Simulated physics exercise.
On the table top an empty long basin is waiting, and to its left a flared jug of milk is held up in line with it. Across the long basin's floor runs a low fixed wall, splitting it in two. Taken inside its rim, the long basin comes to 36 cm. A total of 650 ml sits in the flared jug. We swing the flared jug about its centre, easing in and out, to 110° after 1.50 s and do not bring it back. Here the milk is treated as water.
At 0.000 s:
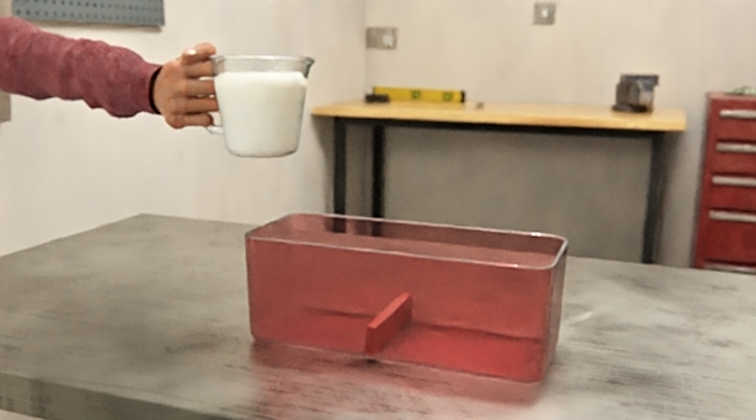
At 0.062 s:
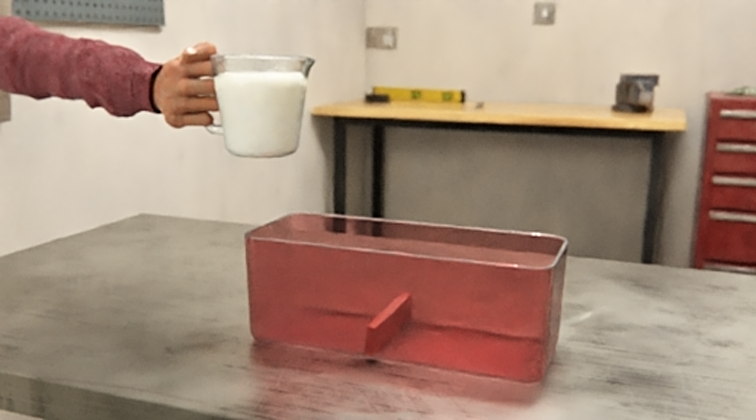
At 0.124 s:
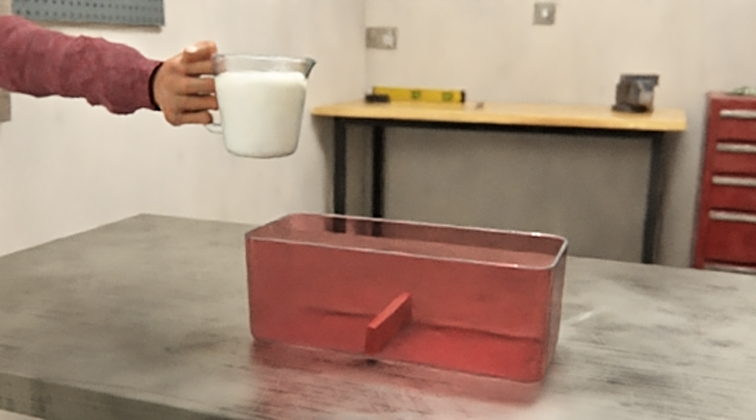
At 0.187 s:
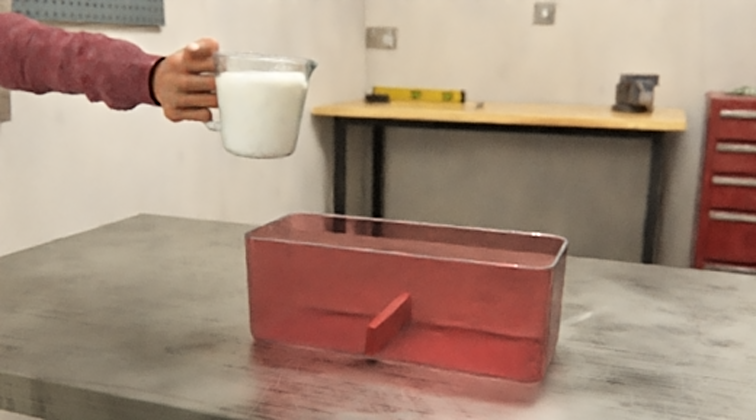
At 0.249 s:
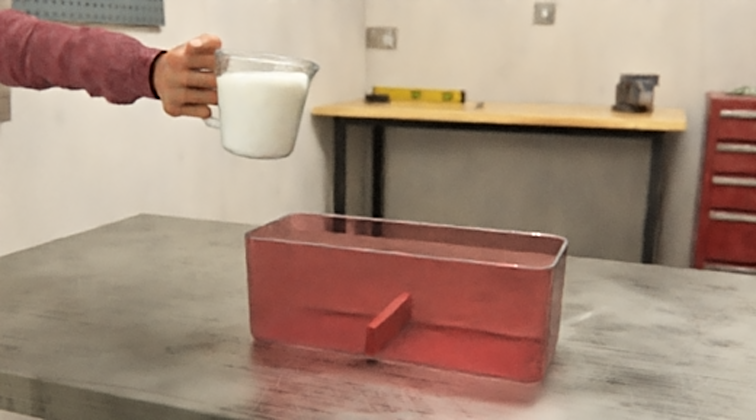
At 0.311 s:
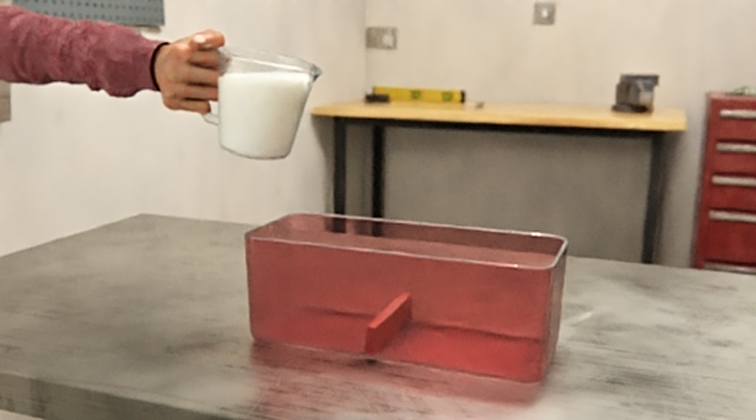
A hand in a dusky red sleeve reaches in from the left, holding a clear, flared jug of white milk by its handle above a long, reddish see-through basin with a low red wall inside. The basin sits on a grey table in a workshop, seen from slightly above, with a wooden bench, yellow level and red drawers behind. The hand slowly tilts the jug slightly rightward, while the camera stays still.
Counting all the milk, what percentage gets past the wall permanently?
The share past the wall is about 23 per cent.
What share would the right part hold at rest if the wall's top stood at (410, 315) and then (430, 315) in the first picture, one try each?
Try 1: 5 %; try 2: 10 %.
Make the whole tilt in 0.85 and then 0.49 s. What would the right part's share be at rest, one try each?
Respectively 15 and 10 %.
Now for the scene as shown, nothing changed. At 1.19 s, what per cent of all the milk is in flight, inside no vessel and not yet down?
Some 16 per cent.
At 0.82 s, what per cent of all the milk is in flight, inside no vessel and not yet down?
Near 16 per cent at that moment.
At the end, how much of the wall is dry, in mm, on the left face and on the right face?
The left comes to roughly 12 mm and the right to roughly 30 mm.
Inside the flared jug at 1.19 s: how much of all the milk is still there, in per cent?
About 16 % is still there.
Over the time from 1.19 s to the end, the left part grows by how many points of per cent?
About 24 percent.
By 0.82 s the tilt is 63° and 76 per cent is still to pour, 7 is left of the wall and 0 right of it.
By 1.19 s the tilt is 99° and 16 per cent is still to pour, 52 is left of the wall and 17 right of it.
By 1.58 s the tilt is 110° and 0 per cent is still to pour, 77 is left of the wall and 21 right of it.
By 2.00 s the tilt is 110° and 0 per cent is still to pour, 76 is left of the wall and 23 right of it.
At rest 76 per cent lies left of the wall, 23 right of it and 2 outside.
